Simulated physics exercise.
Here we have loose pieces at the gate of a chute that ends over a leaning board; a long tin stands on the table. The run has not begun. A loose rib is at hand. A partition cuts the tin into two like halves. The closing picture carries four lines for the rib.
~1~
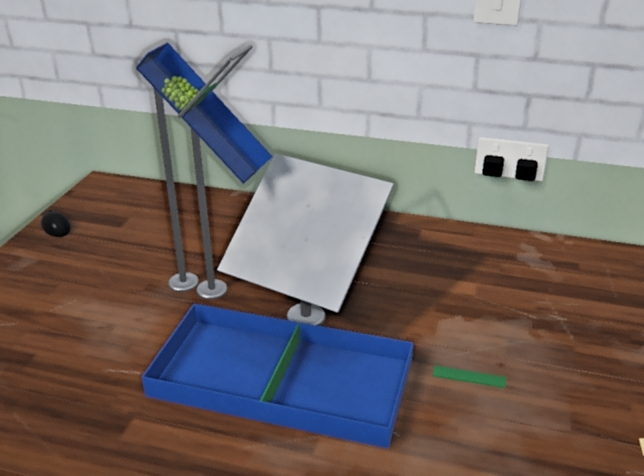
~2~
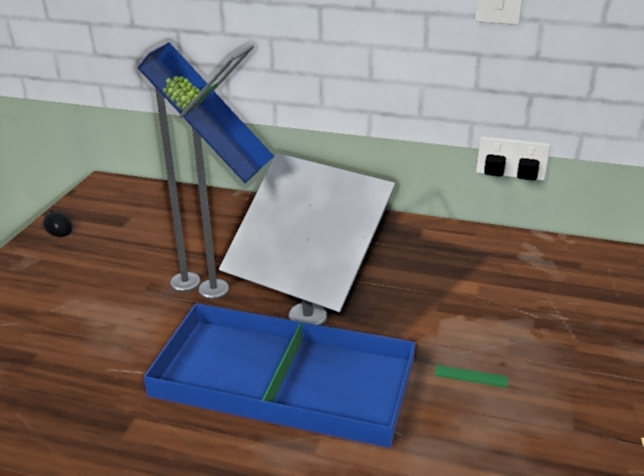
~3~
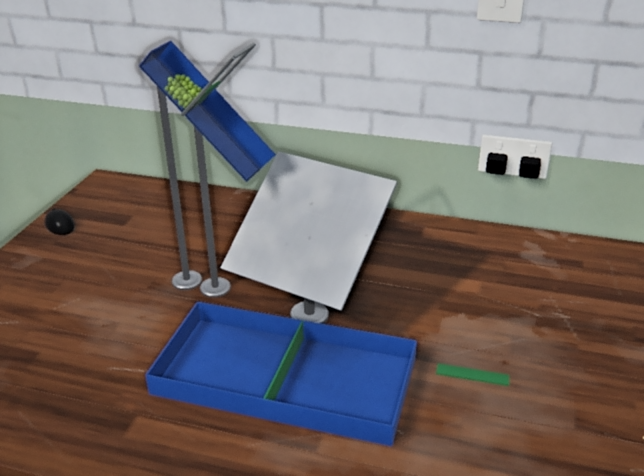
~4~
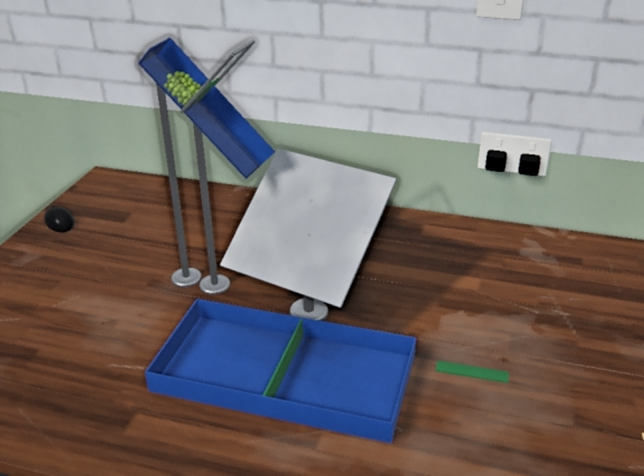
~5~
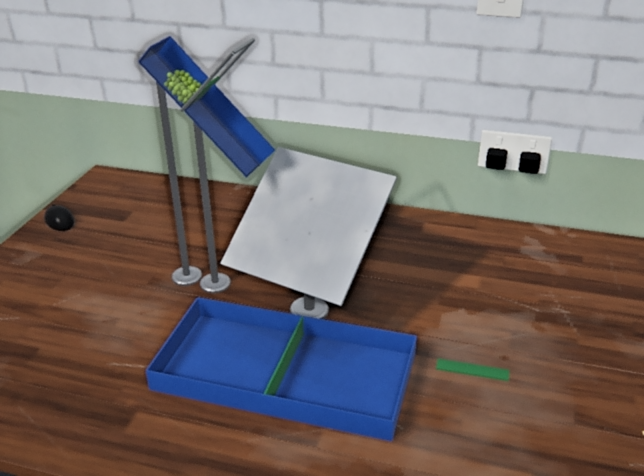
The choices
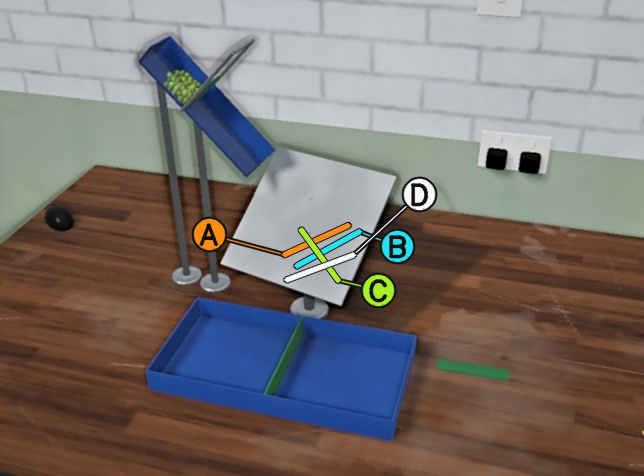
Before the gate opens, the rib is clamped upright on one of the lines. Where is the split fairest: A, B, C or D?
Go for C.
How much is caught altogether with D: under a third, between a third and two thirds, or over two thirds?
Line D gives over two thirds.
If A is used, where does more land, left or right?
The left half.
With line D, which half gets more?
More lands on the left.
On the marked copy, line A from (348, 225) to (284, 254); line B from (359, 231) to (296, 265); line C from (301, 230) to (338, 280); line D from (353, 255) to (286, 279).
If A is chosen, of what is caught, all but a few in the left half, only a few in the right.
If B is chosen, of what is caught, all but a few in the left half, a small share in the right.
If C is chosen, of what is caught, close to half in the left half, close to half in the right.
If D is chosen, of what is caught, all but a few in the left half, only a few in the right.
